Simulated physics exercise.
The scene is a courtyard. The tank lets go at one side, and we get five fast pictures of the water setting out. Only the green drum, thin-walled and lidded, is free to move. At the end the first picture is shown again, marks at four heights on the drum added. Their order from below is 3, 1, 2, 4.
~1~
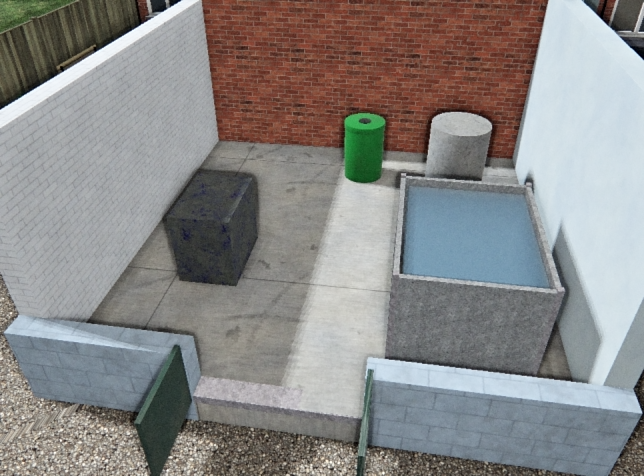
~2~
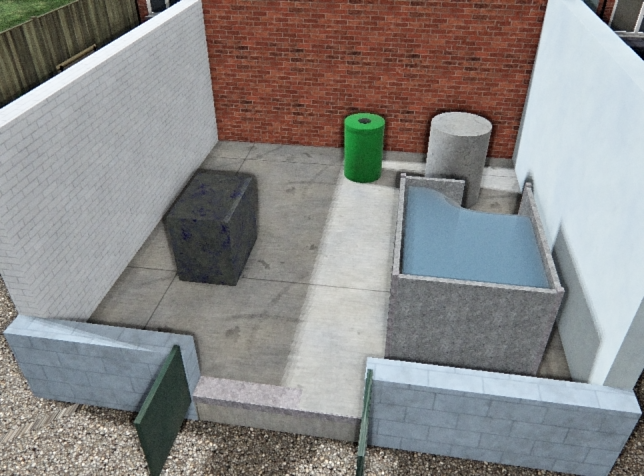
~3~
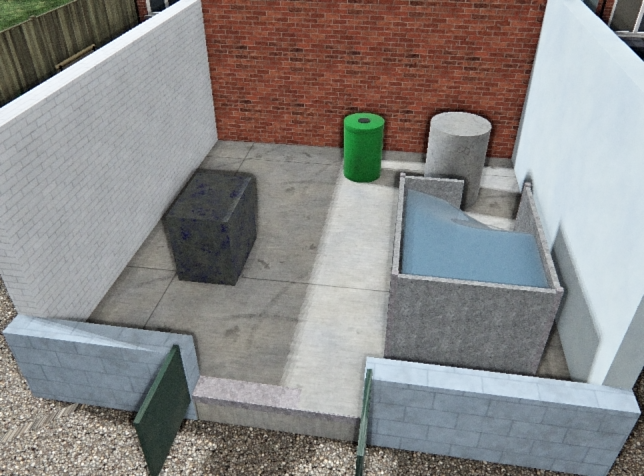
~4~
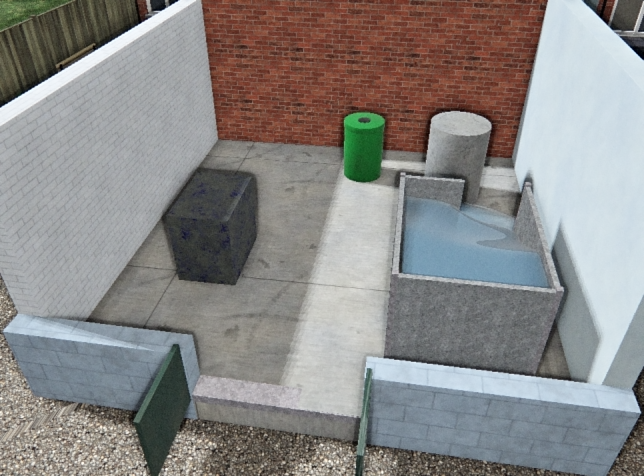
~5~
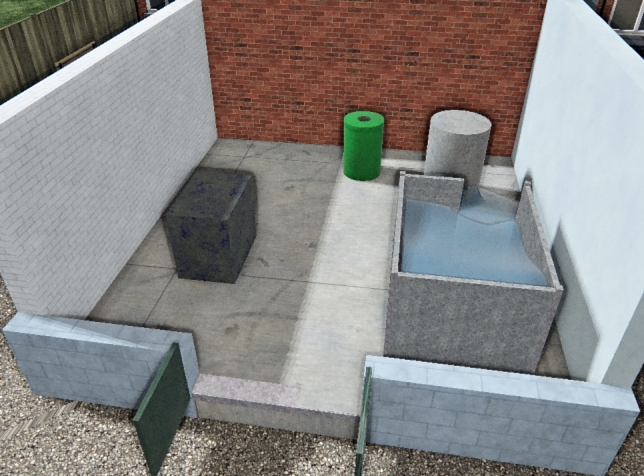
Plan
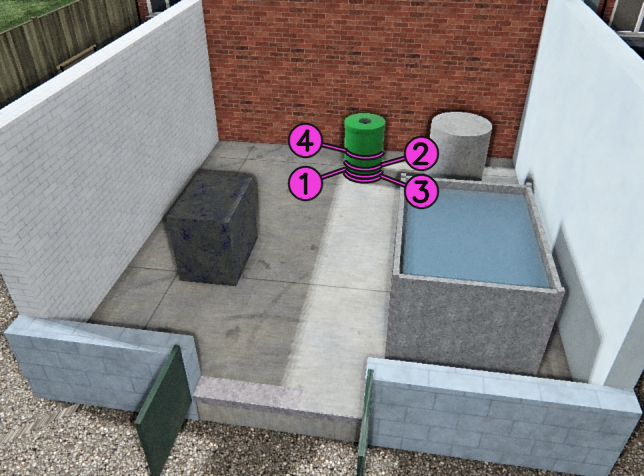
In a walled courtyard with a brick back wall, a green drum, a gray cylinder and a dark block stand near a stone tank full of water. The water drops at the tank's back, then sloshes unevenly around inside at a lower level, while the drum stays still.
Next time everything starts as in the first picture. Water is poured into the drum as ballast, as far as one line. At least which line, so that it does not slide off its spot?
Choose 4.
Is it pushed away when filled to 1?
Yes, it does.
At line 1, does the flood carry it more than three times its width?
Yes, clearly.
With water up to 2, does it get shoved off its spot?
Yes.
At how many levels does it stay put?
One.
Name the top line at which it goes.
Here it is line 2.
In magenta, 1 at (361, 176); 2 at (362, 169); 3 at (361, 180); 4 at (362, 157); from the bottom up 3, 1, 2, 4.
For line 1, it is pushed about 7 times its own width away.
For line 2, it is pushed about its own width away.
For line 3, it is pushed about 4 times its own width away.
For line 4, it does not move.
